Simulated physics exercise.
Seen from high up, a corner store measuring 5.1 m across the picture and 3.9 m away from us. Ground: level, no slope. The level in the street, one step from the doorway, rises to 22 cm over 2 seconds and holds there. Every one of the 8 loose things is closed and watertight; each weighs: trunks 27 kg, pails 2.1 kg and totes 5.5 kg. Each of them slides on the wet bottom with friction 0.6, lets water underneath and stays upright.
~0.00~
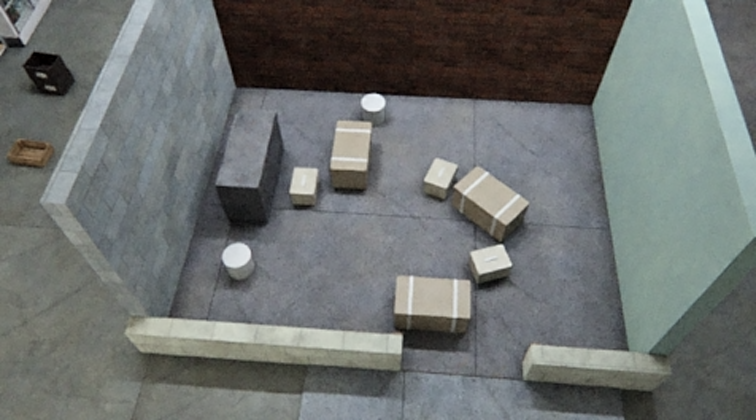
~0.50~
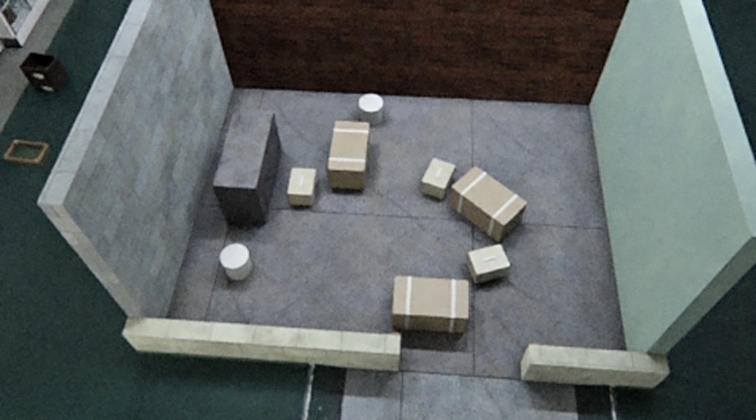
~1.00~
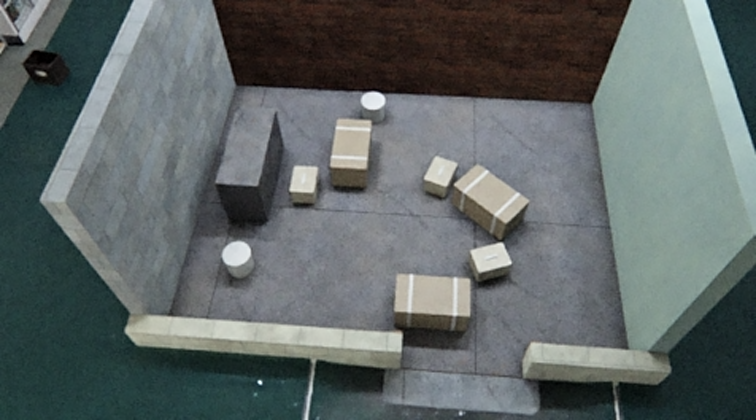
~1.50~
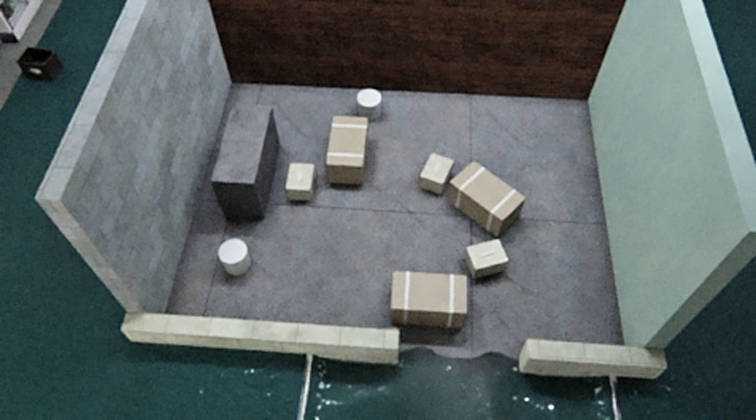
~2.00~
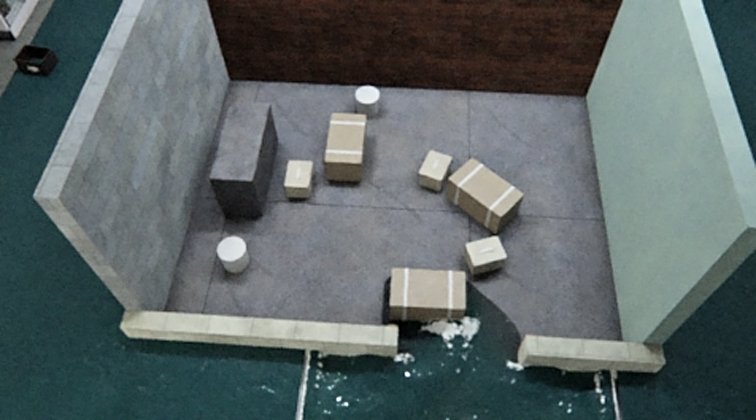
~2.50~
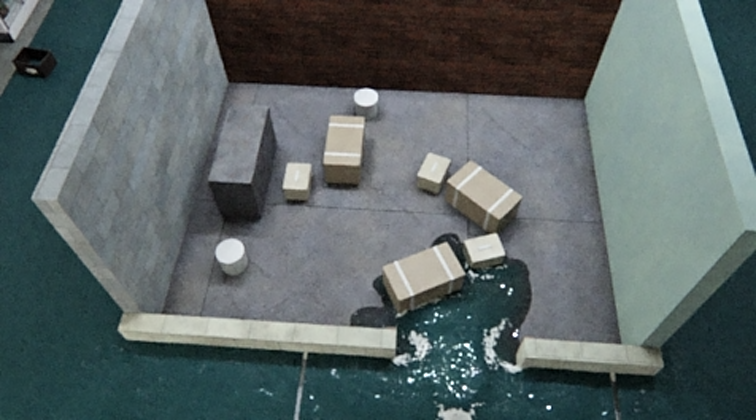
Dark green water spread across the ground outside a walled room of boxes, then poured through the front gap, swinging the nearest large box askew and nudging a smaller one beside it slightly.
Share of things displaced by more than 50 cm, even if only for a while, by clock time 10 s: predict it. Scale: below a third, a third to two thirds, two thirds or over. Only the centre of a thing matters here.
The tally is a clear majority.
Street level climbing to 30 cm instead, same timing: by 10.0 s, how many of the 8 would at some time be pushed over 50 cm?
Then 8 of them.
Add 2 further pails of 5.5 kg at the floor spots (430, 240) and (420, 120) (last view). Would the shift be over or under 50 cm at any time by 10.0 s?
One by one: Above; above.
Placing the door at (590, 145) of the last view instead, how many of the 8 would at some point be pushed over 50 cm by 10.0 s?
Then 5.
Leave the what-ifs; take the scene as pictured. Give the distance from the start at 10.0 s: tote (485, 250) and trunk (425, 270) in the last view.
Net displacement, in order: 350 cm; 200 cm.
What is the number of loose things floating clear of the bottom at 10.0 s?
The count is 8.
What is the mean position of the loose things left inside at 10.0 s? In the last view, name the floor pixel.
They're centred close to (300, 171).
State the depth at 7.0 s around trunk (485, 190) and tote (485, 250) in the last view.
About 9 and 5 cm.
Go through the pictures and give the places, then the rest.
In the first picture, a trunk at (433, 297) rests on the ground; a tote at (491, 259) rests on the ground; water covers 0.0 m2; 0 of 8 have shifted.
In the second picture, a trunk at (431, 297) rests on the ground; a tote at (489, 259) rests on the ground; 0.0 m2 under water; 0 of 8 have shifted.
In the third picture, a trunk at (433, 295), on the bottom; a tote at (491, 257) rests on the ground; 0.0 m2 under water; 0 of 8 have shifted.
In the fourth picture, a trunk at (429, 292), on the bottom; a tote at (487, 254) rests on the ground; water covers 0.0 m2; 0 of 8 have shifted.
In the fifth picture, a trunk at (428, 288), on the bottom; a tote at (486, 251), on the bottom; 0.5 m2 under water; 0 of 8 have shifted.
In the sixth picture, a trunk at (424, 271), on the bottom, 25 cm from its start; a tote at (485, 248) rests on the ground, 8 cm from its start; 1.4 m2 under water; 2 of 8 have shifted.
After 3.5 s 2 of 8 are over 50 cm from their spots; 1 afloat.
After 4.5 s 4 of 8 are over 50 cm from their spots; 1 afloat.
After 7.0 s 5 of 8 are over 50 cm from their spots; 4 afloat.
After 10.0 s 6 of 8 are over 50 cm from their spots, and 6 have been at some point; 8 afloat.
